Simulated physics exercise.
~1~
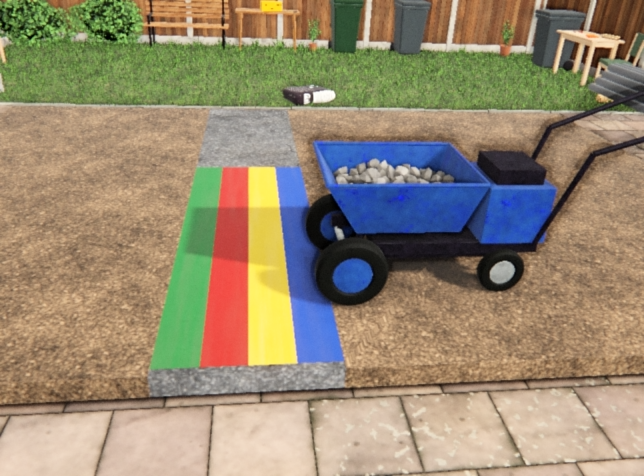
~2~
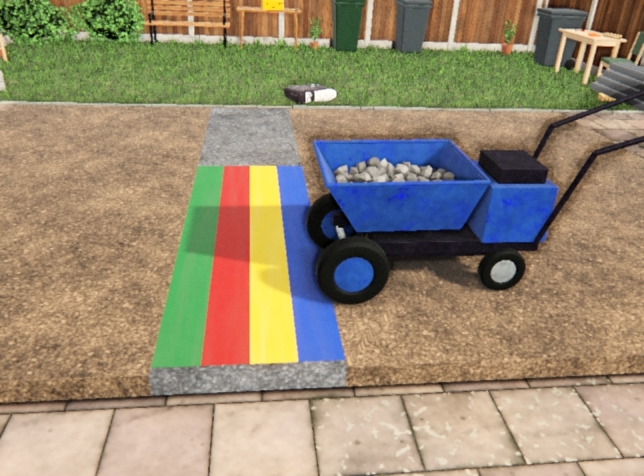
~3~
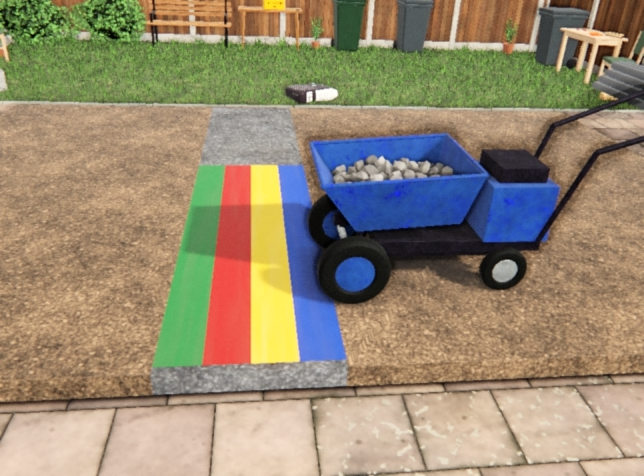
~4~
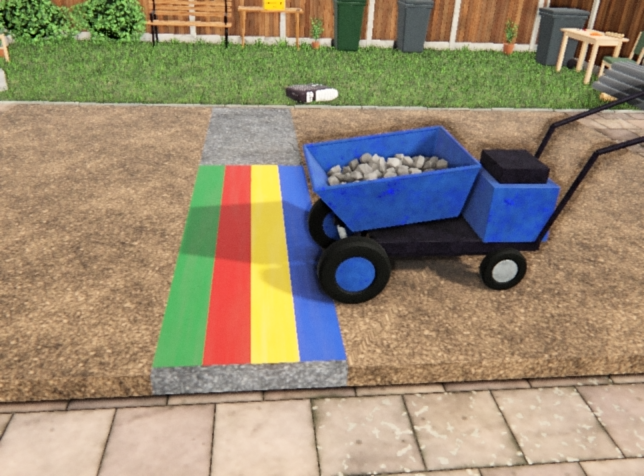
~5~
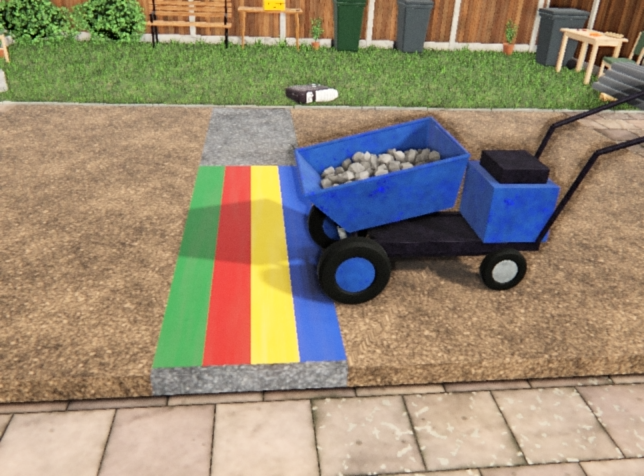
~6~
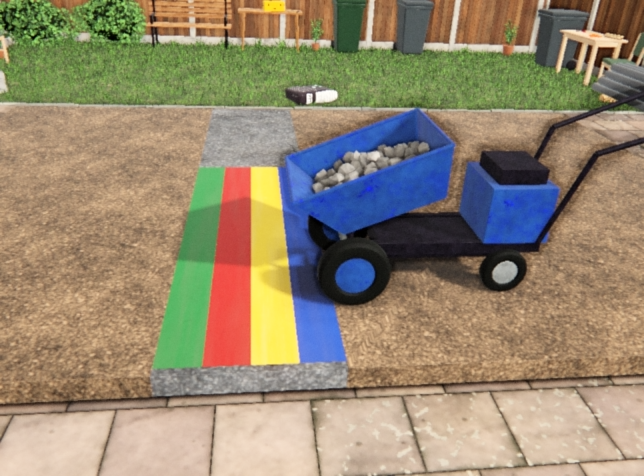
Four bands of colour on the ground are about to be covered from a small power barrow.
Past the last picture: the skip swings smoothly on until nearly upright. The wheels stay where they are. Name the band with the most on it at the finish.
The red one.
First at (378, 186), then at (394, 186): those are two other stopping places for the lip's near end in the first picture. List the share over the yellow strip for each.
About 40 %, then 40 %.
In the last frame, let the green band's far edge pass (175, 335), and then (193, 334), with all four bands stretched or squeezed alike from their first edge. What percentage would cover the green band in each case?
Near 30 and 30 in a hundred.
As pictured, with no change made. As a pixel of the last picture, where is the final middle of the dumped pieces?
The centre comes to rest near (215, 272).
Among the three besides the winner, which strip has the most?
Green.
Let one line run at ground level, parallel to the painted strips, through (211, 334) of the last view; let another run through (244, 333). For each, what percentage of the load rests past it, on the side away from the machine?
Roughly 40 per cent, then roughly 70 per cent.
Just after the last frame, skip tipped steeply; every one in the skip.
A moment on, skip tipped right over; the larger part in the skip; roughly a quarter over the red strip; just a few over the green strip.
Further on, skip tipped right over; roughly a quarter in the skip; just a few over the yellow strip; roughly a third over the red strip; roughly a quarter over the green strip; about a tenth off the paint.
When it is over, skip tipped right over; roughly a quarter in the skip; not one over the blue strip; just a few over the yellow strip; roughly a third over the red strip; roughly a quarter over the green strip; about a tenth off the paint.
